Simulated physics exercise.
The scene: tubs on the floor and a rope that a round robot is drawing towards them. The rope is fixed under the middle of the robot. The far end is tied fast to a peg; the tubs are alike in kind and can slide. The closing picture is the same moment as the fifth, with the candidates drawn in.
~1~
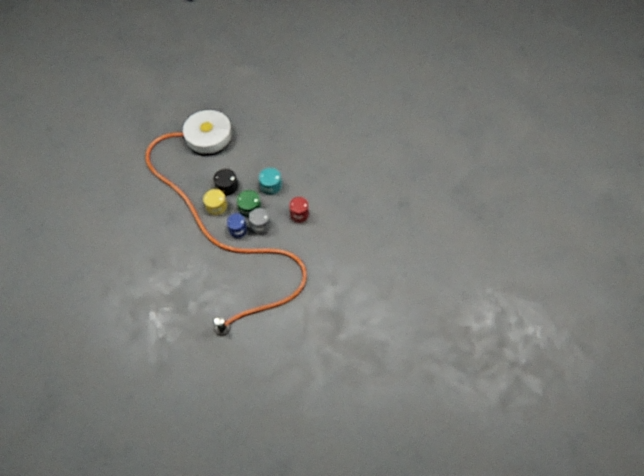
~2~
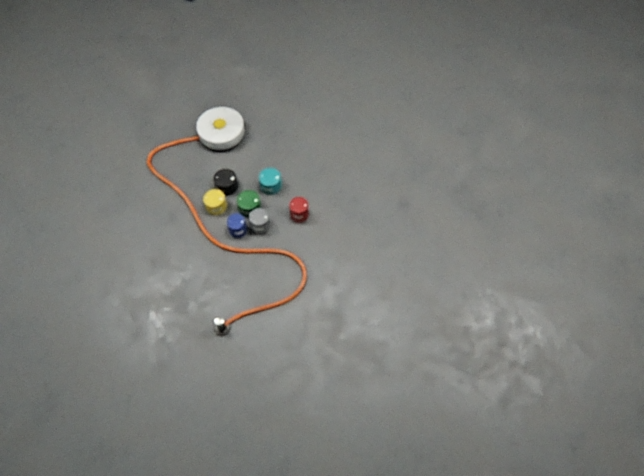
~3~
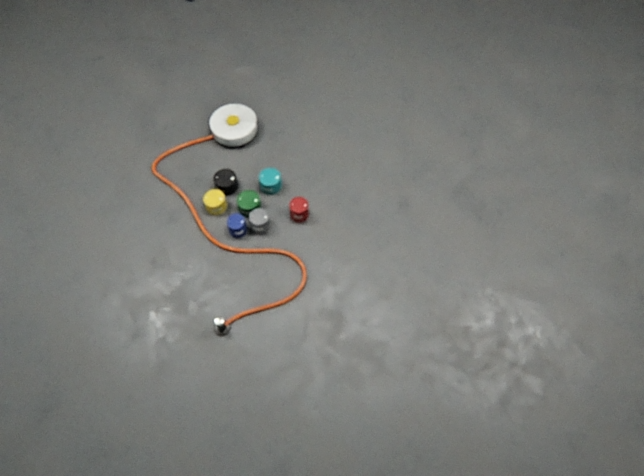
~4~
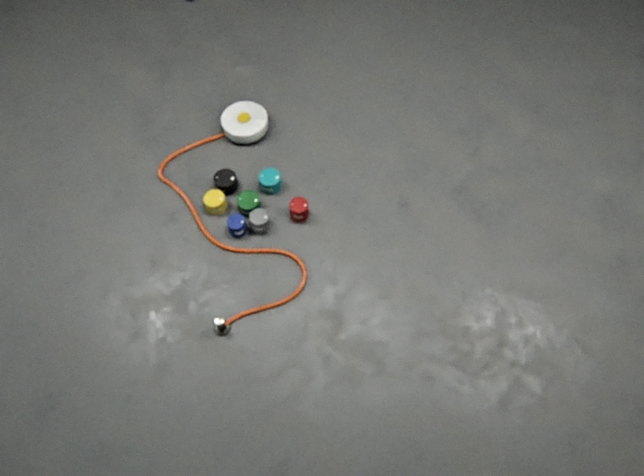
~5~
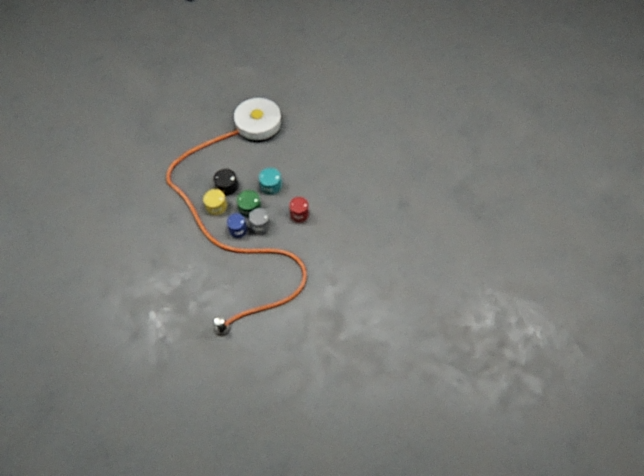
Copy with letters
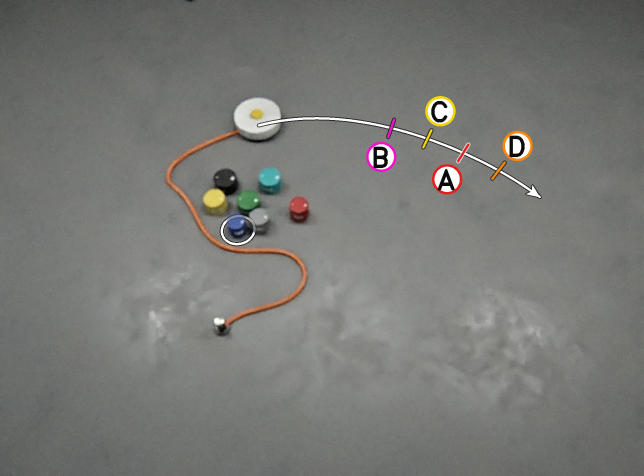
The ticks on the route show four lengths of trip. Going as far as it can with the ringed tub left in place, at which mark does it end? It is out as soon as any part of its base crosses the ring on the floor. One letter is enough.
All is well up to D.
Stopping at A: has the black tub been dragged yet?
By then, yes.
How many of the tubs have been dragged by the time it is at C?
By then, none.
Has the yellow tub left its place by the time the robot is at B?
No.
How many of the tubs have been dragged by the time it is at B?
The count is none.
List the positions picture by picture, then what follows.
Peg (221, 325); green tub (249, 204); blue tub (237, 226), in the first frame.
Robot (221, 129); black tub (226, 182), in the second frame.
Robot (234, 126); turquoise tub (270, 181), in the third frame.
Robot (245, 123); yellow tub (215, 202), in the fourth frame.
Robot (258, 120); green tub (249, 204); blue tub (237, 226); black tub (226, 182), in the fifth frame.
On the marked copy, A at (463, 153); B at (391, 128); C at (427, 139); D at (499, 171); the ring at (238, 230); the route from (259, 125) via (406, 132) to (540, 197).
Following D. Soon after the start, robot (344, 114); blue tub (237, 226).
Later, robot (429, 133); blue tub (237, 226).
In the end, robot (501, 165); green tub (266, 211); blue tub (237, 226); black tub (256, 194); grey tub (262, 228); turquoise tub (278, 189); yellow tub (244, 211); the blue tub is still in its ring.
As for the rest, A is safe but short; B is safe but short; C is safe but short.
